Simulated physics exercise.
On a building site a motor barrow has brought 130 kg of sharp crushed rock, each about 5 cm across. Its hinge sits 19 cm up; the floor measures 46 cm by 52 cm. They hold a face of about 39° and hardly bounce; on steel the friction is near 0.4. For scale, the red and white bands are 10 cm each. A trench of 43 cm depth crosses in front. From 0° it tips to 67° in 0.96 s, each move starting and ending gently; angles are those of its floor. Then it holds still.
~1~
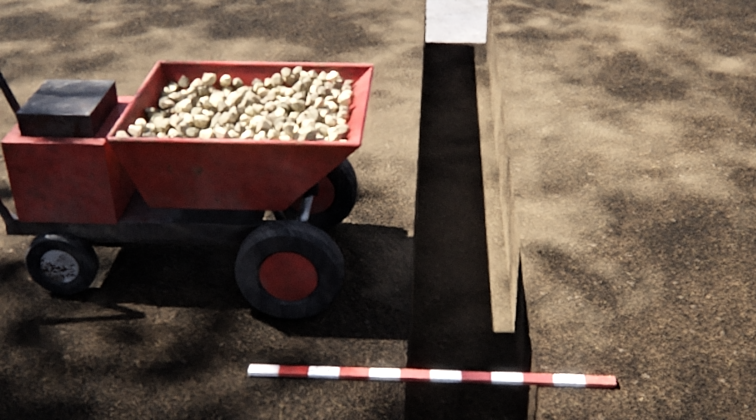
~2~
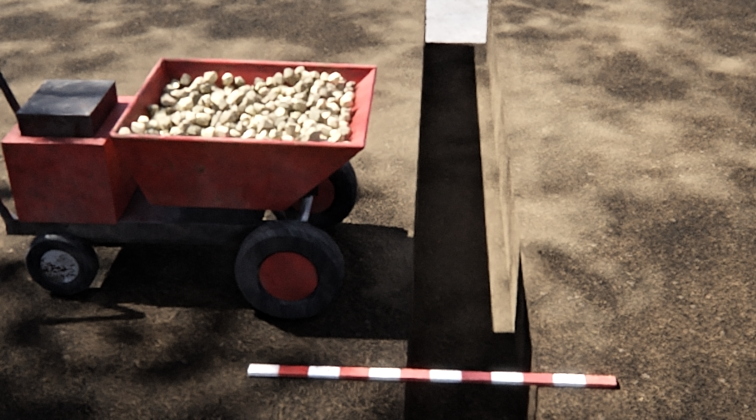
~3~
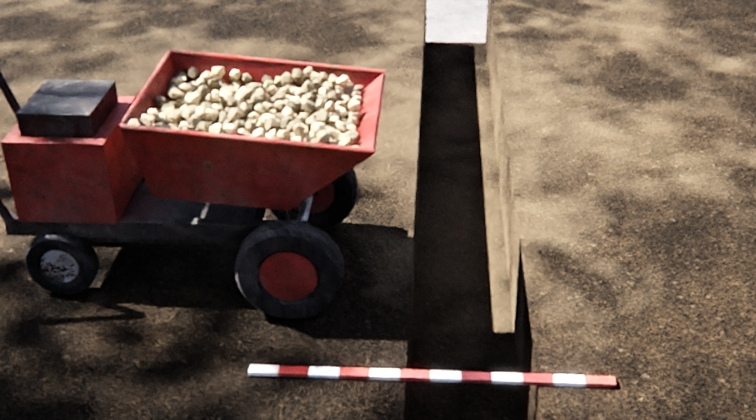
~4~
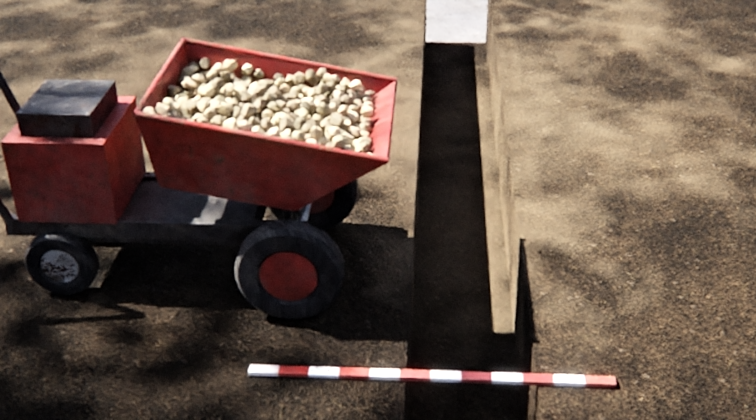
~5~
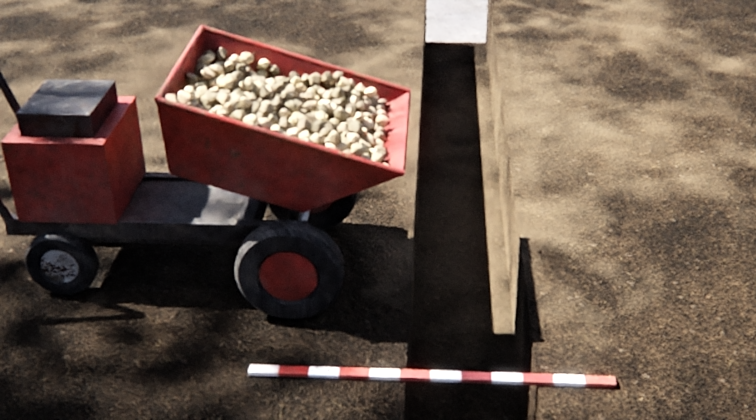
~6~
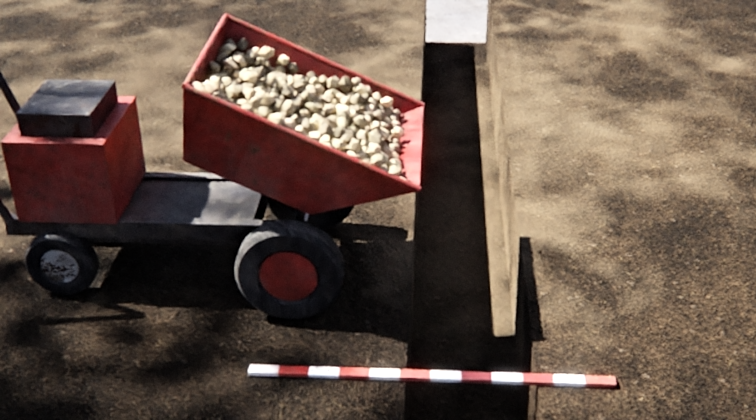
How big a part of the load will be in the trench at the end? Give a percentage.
Close to 93 in a hundred.
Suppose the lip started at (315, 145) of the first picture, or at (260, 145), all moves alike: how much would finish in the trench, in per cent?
First some 100, then 60 per cent.
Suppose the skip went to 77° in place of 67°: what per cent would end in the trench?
Then about 95 per cent.
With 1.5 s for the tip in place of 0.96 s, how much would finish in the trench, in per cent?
Then about 95 per cent.
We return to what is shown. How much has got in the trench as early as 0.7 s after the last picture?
Some 20 per cent.
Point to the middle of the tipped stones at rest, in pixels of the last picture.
Near (481, 344).
Then, 0.3 s after the last picture the floor is at 57°, 100 % in the skip; the foremost stones are at (448, 219).
Then, 0.7 s after the last picture the floor is at 67°, 78 % in the skip, 22 % in the trench; the foremost stones are at (521, 336).
Then, 1.0 s after the last picture the floor is at 67°, 37 % in the skip, 56 % in the trench, 7 % past the trench; the foremost stones are at (622, 269).
Then, 3.0 s after the last picture the floor is at 67°, 0 % in the skip, 93 % in the trench, 7 % past the trench; the foremost stones are at (673, 268).
